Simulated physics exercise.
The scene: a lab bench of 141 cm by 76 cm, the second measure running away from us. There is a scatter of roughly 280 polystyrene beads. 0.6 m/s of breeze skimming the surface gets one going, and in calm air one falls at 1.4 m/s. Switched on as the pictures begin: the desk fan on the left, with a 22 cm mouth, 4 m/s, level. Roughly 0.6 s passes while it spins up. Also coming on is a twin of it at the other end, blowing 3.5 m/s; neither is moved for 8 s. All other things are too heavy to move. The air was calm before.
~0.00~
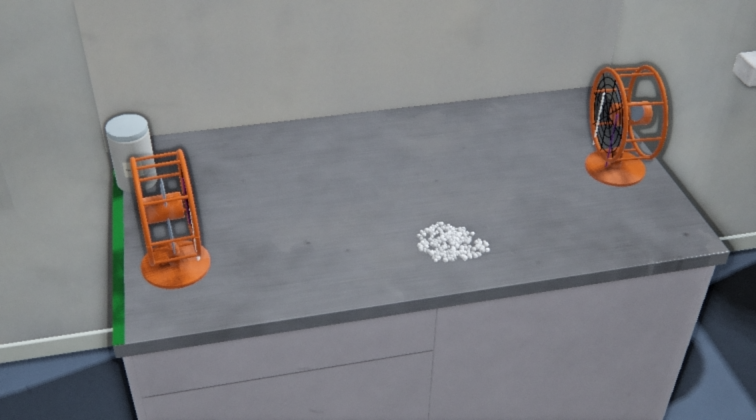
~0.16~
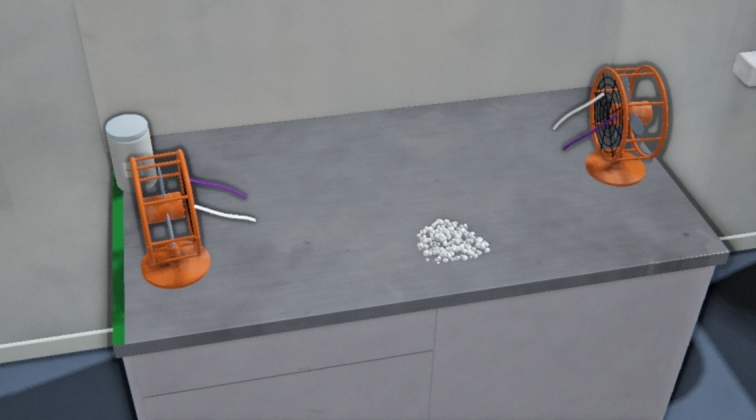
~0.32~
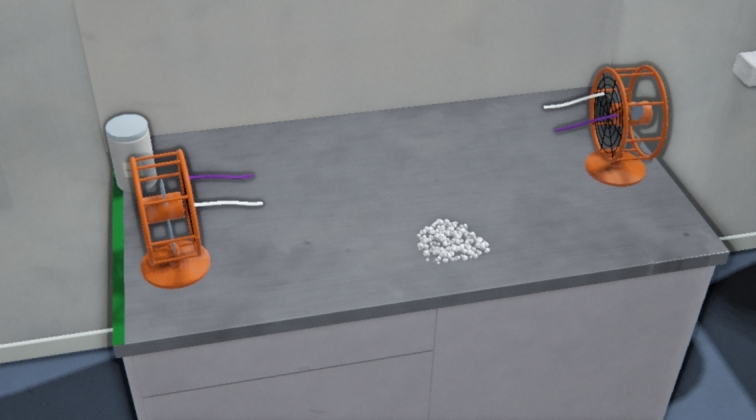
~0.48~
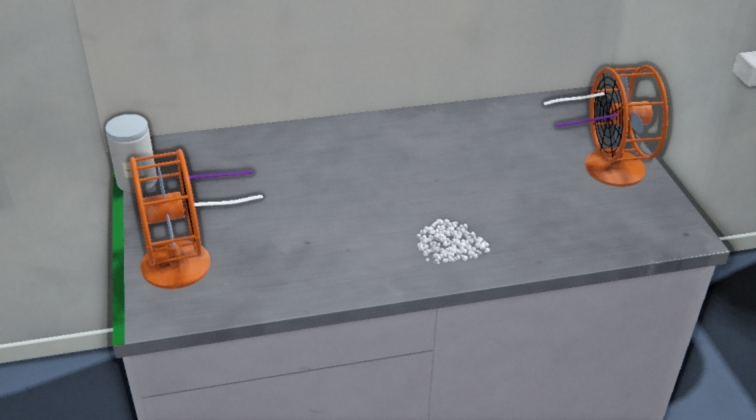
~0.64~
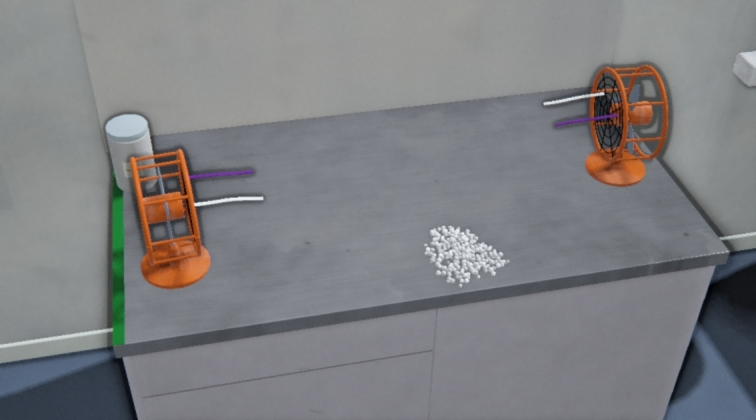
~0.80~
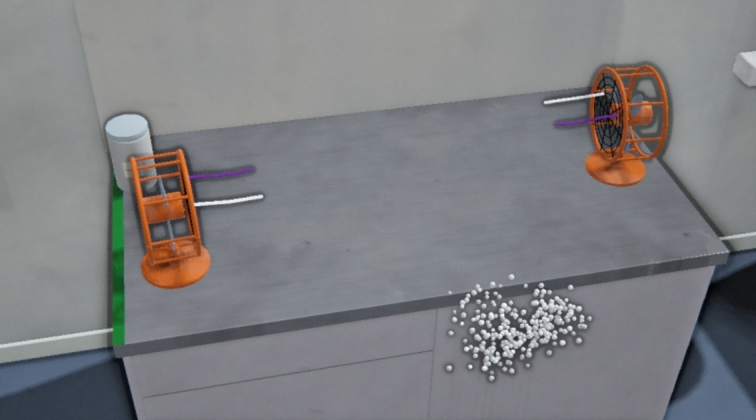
A grey-topped lab bench with pale cupboard fronts stands against a light wall, seen from above and in front by a still camera. An orange desk fan stands at each end, with a white-grey jar and a green edge at the left and a pile of white beads between them. Purple and white streamers lift from both fans and stretch leftward or rightward over the bench, then the beads shift toward the front right and scatter past the front edge.
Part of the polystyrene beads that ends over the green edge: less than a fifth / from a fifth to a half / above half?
Not even a fifth.
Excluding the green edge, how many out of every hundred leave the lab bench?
My best guess is roughly 100 %.
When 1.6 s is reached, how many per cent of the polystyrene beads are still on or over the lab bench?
Near 0 per cent, more or less.
After 1.6 s, 0 % are still on the top, 0 % are over the green edge.
After 2.6 s, 0 % are still on the top, 0 % are over the green edge.
After 4.4 s, 0 % are still on the top, 0 % are over the green edge.
After 8.0 s, at the end, 0 % are over the green edge.
